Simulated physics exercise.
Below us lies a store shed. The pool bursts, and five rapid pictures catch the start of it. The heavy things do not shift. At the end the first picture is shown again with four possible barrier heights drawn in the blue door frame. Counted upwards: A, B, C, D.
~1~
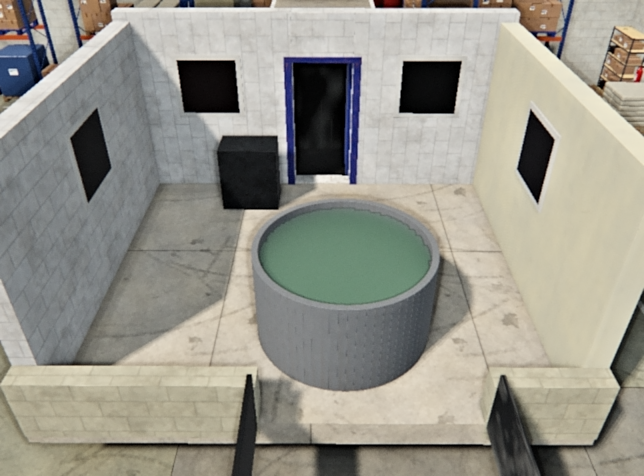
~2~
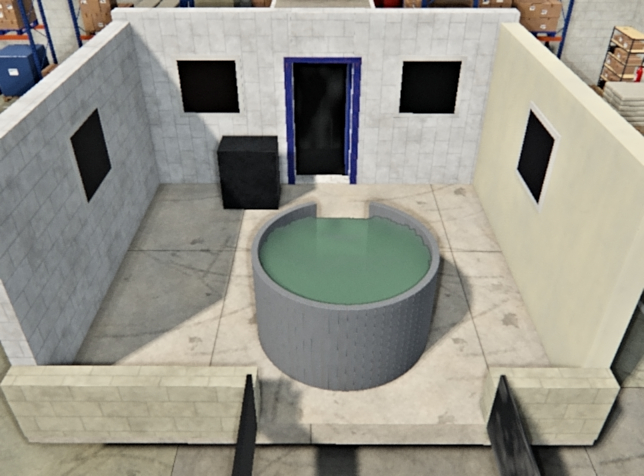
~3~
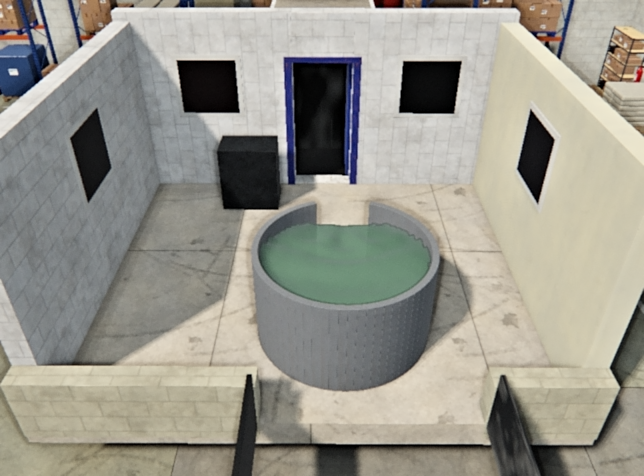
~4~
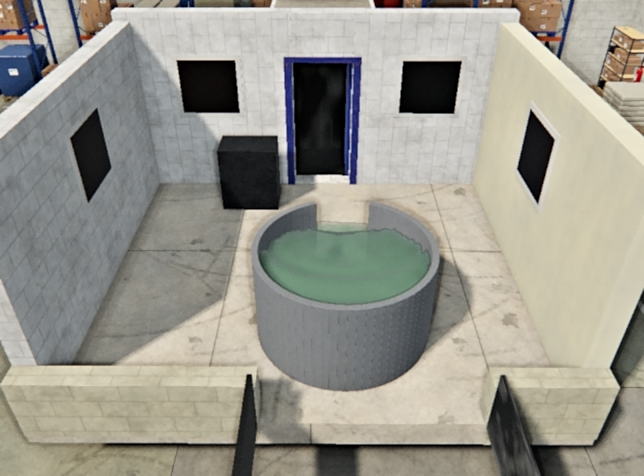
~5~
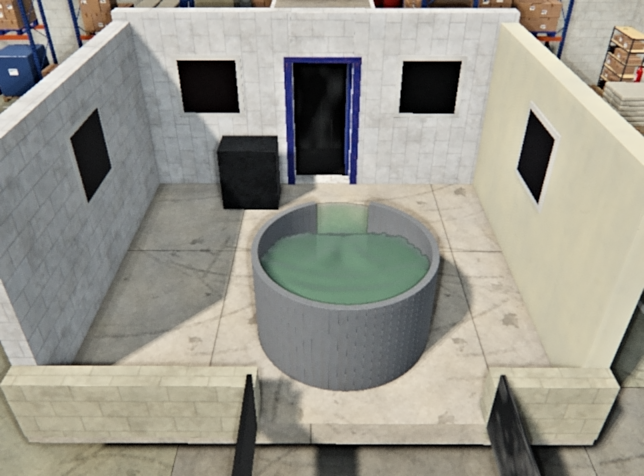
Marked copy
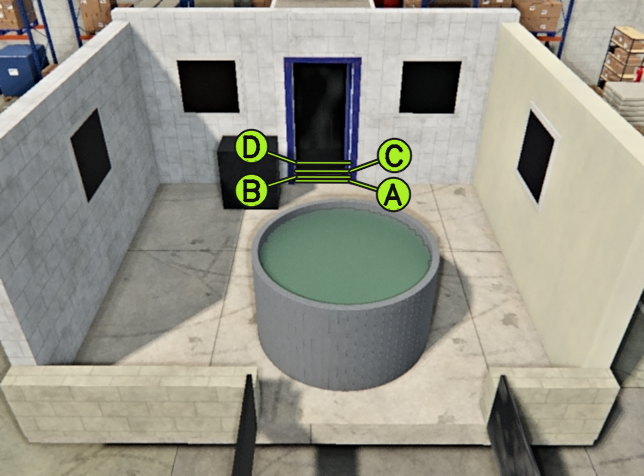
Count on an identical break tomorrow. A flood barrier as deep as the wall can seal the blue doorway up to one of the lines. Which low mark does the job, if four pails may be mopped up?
That is height D.
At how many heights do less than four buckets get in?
One.
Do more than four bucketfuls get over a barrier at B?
Yes, it does.
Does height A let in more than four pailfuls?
Yes, it does.
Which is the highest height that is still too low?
Here it is height C.
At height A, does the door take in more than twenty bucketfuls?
Yes, clearly.
In lime, A at (322, 180); B at (322, 177); C at (322, 171); D at (322, 162); from the bottom up A, B, C, D.
For height A, dozens of bucketfuls pour in.
For height B, dozens of bucketfuls pour in.
For height C, about 14 bucketfuls get in.
For height D, a bucket or two gets in.
